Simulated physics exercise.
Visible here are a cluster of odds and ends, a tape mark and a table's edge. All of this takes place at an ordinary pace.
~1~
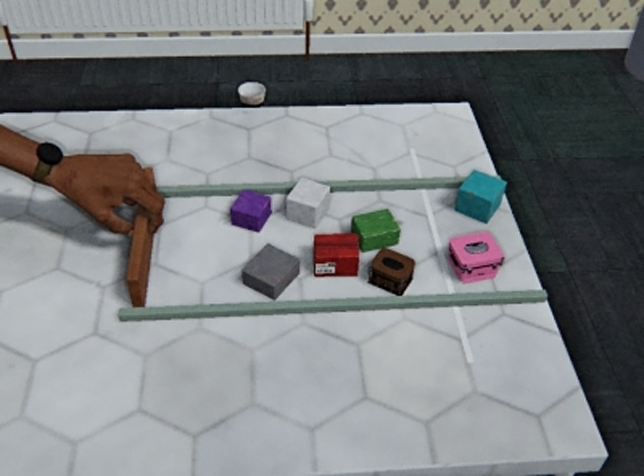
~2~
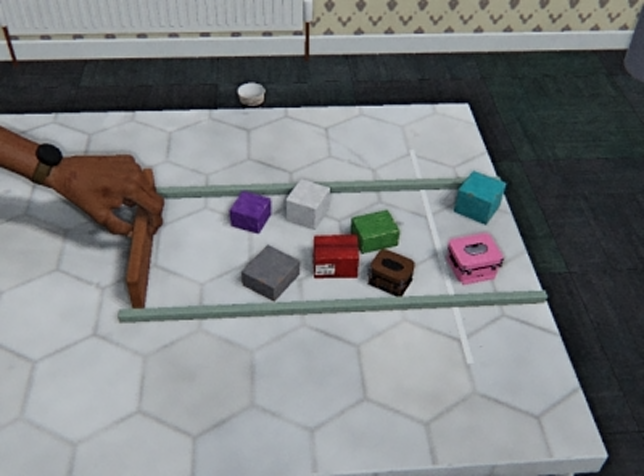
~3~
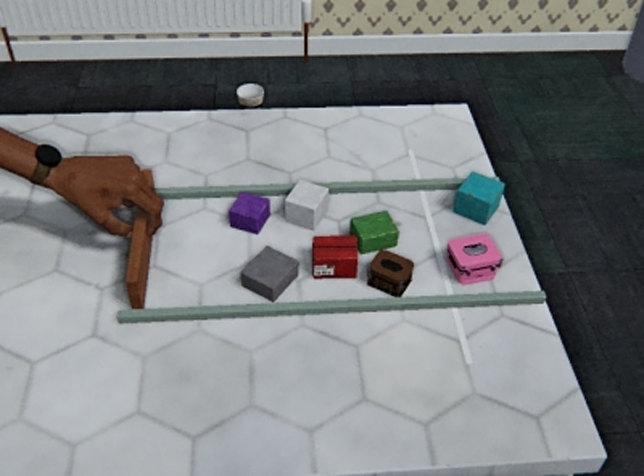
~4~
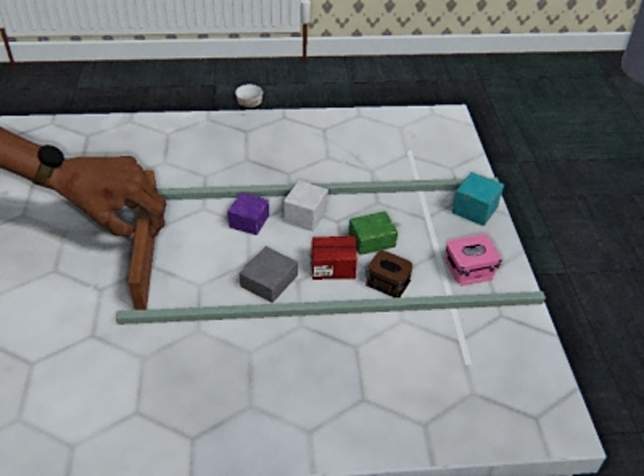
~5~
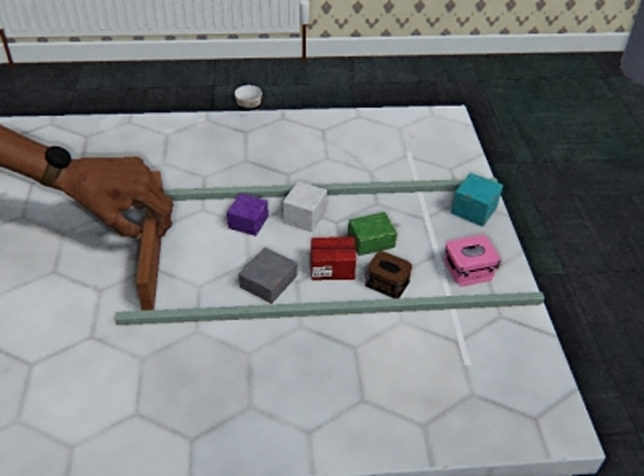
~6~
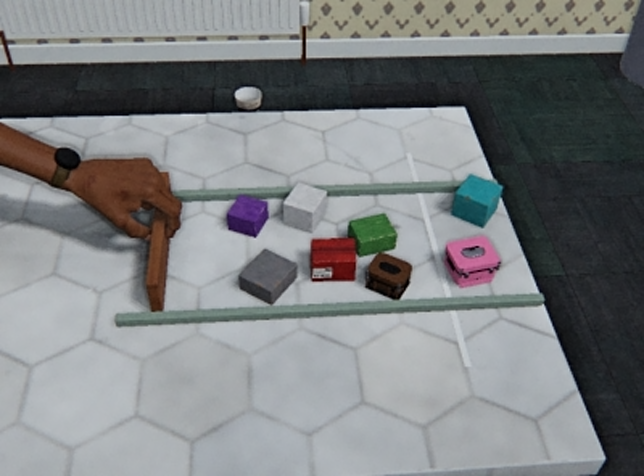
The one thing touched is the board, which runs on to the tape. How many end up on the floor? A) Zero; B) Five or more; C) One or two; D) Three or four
C.
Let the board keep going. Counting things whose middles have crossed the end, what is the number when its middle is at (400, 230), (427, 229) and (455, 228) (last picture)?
By position: 0 / 1 / 2.
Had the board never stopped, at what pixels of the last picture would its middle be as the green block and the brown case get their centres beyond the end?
The middle is at (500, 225) when it's the green block, and at (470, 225) when it's the brown case.
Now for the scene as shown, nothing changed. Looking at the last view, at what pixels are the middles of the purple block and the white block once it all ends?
The purple block at (440, 204), the white block at (469, 195).
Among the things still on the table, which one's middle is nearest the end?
Turquoise block.
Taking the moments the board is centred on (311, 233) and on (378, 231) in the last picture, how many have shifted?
Moved so far: 6, then 7.
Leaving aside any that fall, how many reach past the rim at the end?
I'd put it at 1.
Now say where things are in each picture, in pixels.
In the first picture, turquoise block (480, 196); pink case (474, 257); brown case (392, 272); board (144, 235); tape (437, 240).
In the second picture, pink case (473, 259); red box (336, 256).
In the third picture, brown case (391, 274); purple block (250, 213).
In the fourth picture, turquoise block (478, 199); board (145, 238).
In the fifth picture, pink case (471, 260); grey block (268, 275).
In the sixth picture, turquoise block (477, 201); pink case (471, 262); brown case (389, 276); board (161, 239); tape (434, 244).
A little later, none off yet; turquoise block at rest near (477, 201); pink case at rest near (471, 262); brown case at rest near (389, 276).
Next, none off yet; turquoise block at rest near (477, 201); pink case at rest near (471, 262); brown case shifted about its own width near (414, 279).
Later still, none off yet; turquoise block at rest near (477, 201); pink case shifted about its own width near (506, 263); brown case shifted well along near (460, 279).
When it is over, the number that fall off is one or two; down, pink case.
